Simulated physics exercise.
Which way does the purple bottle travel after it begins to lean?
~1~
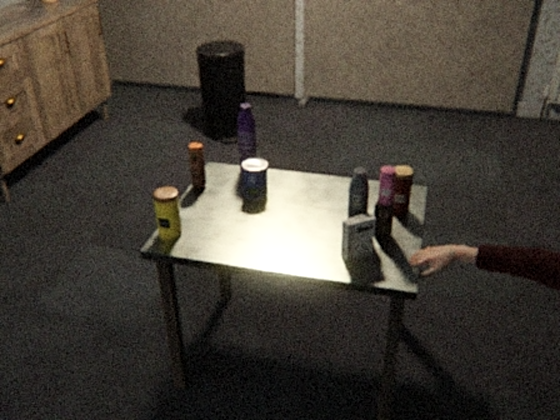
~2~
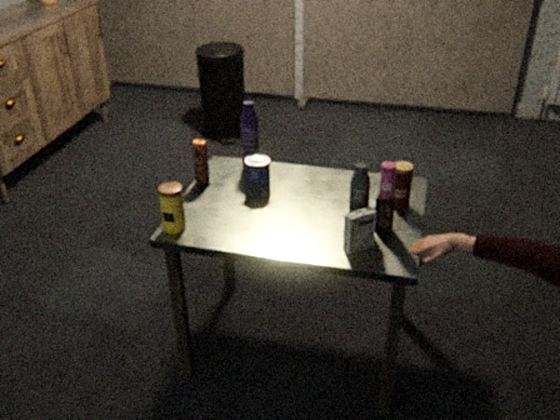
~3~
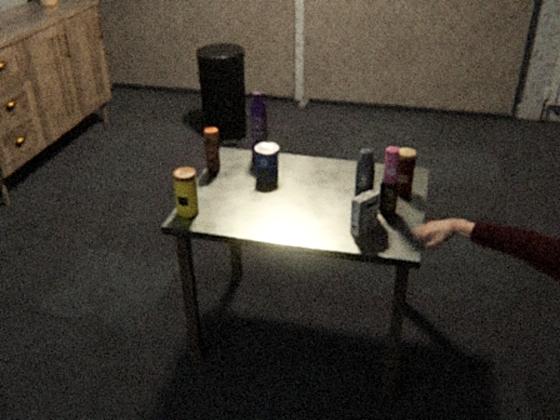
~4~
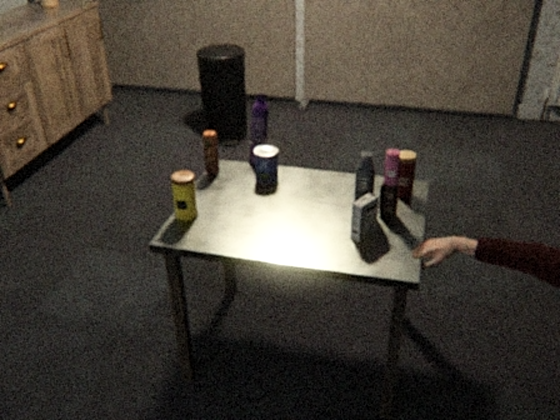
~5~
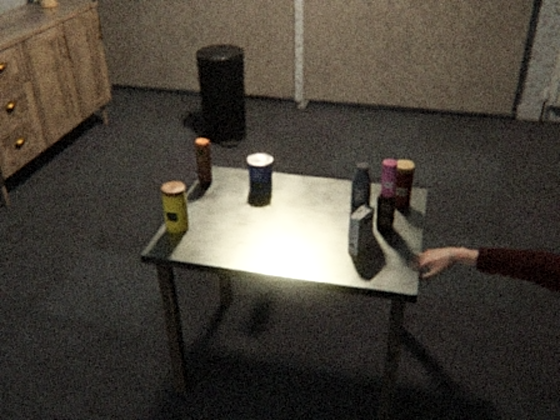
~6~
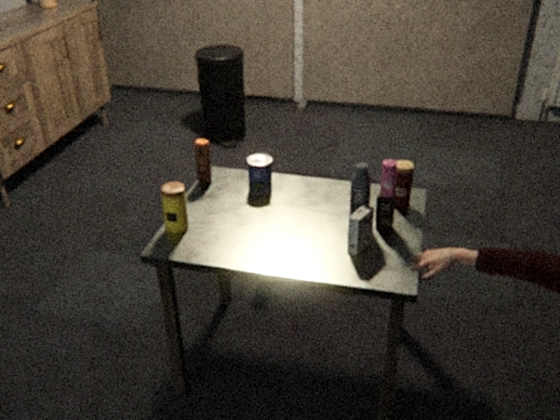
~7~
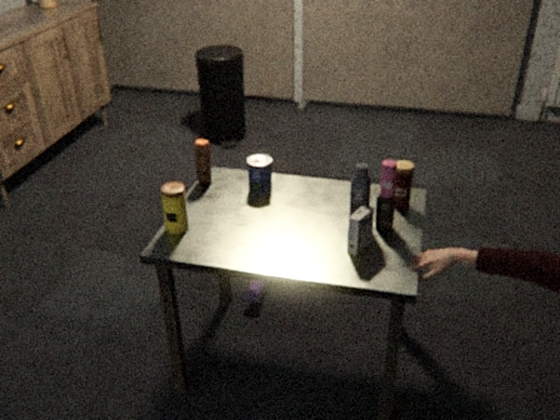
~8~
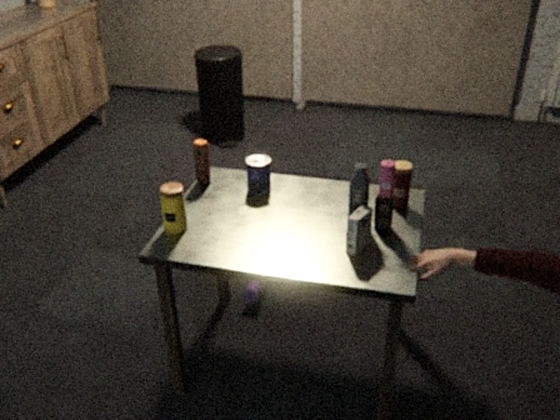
It moves down, dropping off the far side of the table and ending up on the floor, where it can be seen beneath the tabletop.
A light table crowded with bottles, cans, a tin, a jar and a white packet slides away from the viewer, while a hand in a dark red sleeve stays by its right edge. The things on top ride along, shifting slightly to the right. The table then comes back toward the viewer, and the purple bottle at the far edge leans. It drops out of sight behind the table as the rest stay upright. At the end the table is still, and the purple bottle lies on its side on the dark floor, visible beneath the tabletop.
